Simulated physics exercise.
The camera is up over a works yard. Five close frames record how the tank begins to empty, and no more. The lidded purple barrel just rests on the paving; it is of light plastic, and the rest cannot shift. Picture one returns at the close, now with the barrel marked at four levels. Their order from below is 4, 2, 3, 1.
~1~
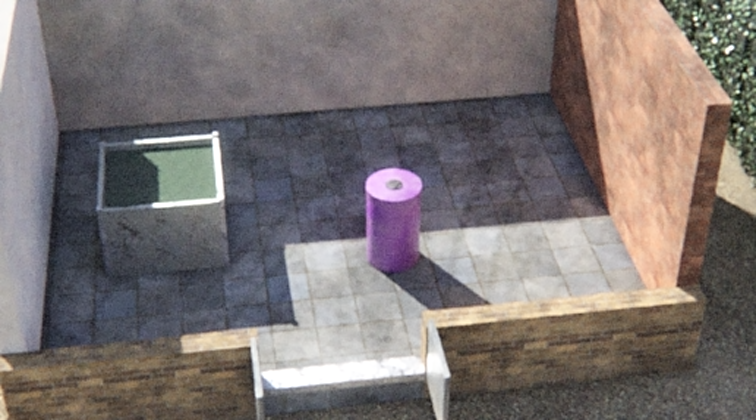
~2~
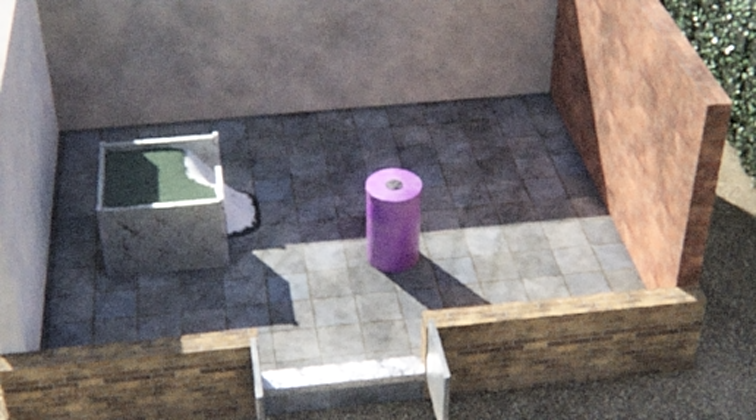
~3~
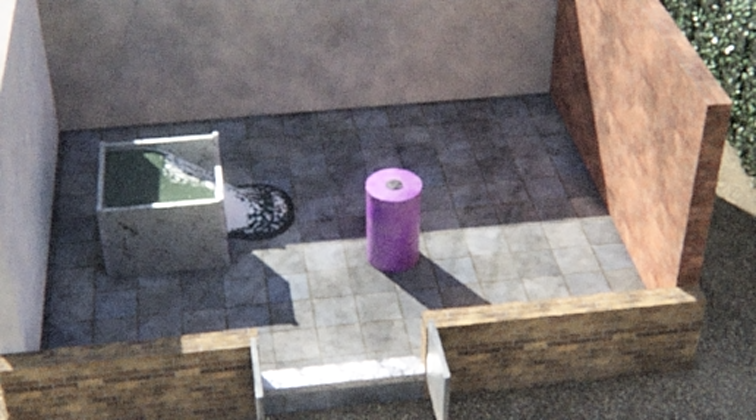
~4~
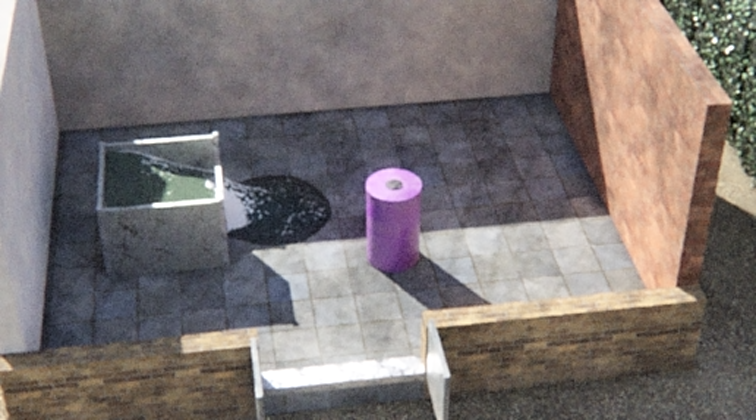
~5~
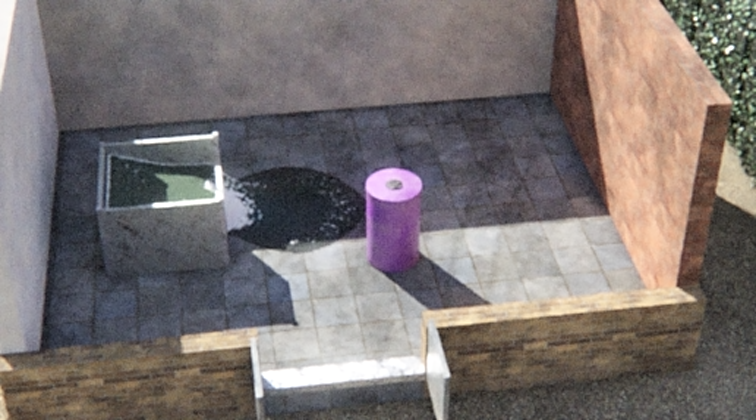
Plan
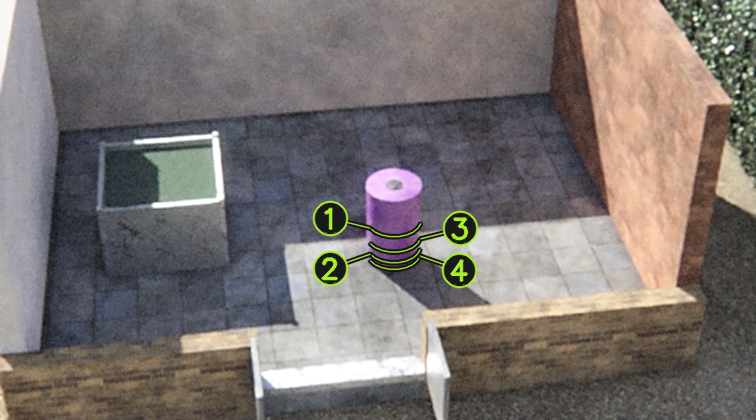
The clip opens on a walled, paved yard with a full tank at left, a still purple barrel near the middle and an open gate in front. Water pours over the tank's right side, and a dark puddle spreads steadily rightward across the paving, drawing close to the barrel.
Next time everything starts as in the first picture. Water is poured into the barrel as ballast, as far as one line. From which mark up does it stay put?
I would pick line 2.
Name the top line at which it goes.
Here it is line 4.
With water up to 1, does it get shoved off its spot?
No, that is safe.
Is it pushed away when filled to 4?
Yes, it does.
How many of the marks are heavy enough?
Three of the four.
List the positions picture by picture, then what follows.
The first frame shows lid of the purple barrel at (394, 184); tank full, its middle at (160, 178); open gate at (340, 324).
In the second frame, 1 % of the ground wet, in view closest to the barrel at (253, 220).
In the third frame, 2 % of the ground wet, in view closest to the barrel at (277, 229).
In the fourth frame, 4 % of the ground wet, in view closest to the barrel at (312, 225).
The fifth frame shows lid of the purple barrel at (394, 184); 7 % of the ground wet, in view closest to the barrel at (347, 226).
On the marked copy, 1 at (398, 236); 2 at (398, 262); 3 at (398, 252); 4 at (398, 269); from the bottom up 4, 2, 3, 1.
With 1, it does not move.
With 2, it shifts by a finger or two and stays.
With 3, it does not move.
With 4, it is pushed about its own width away.
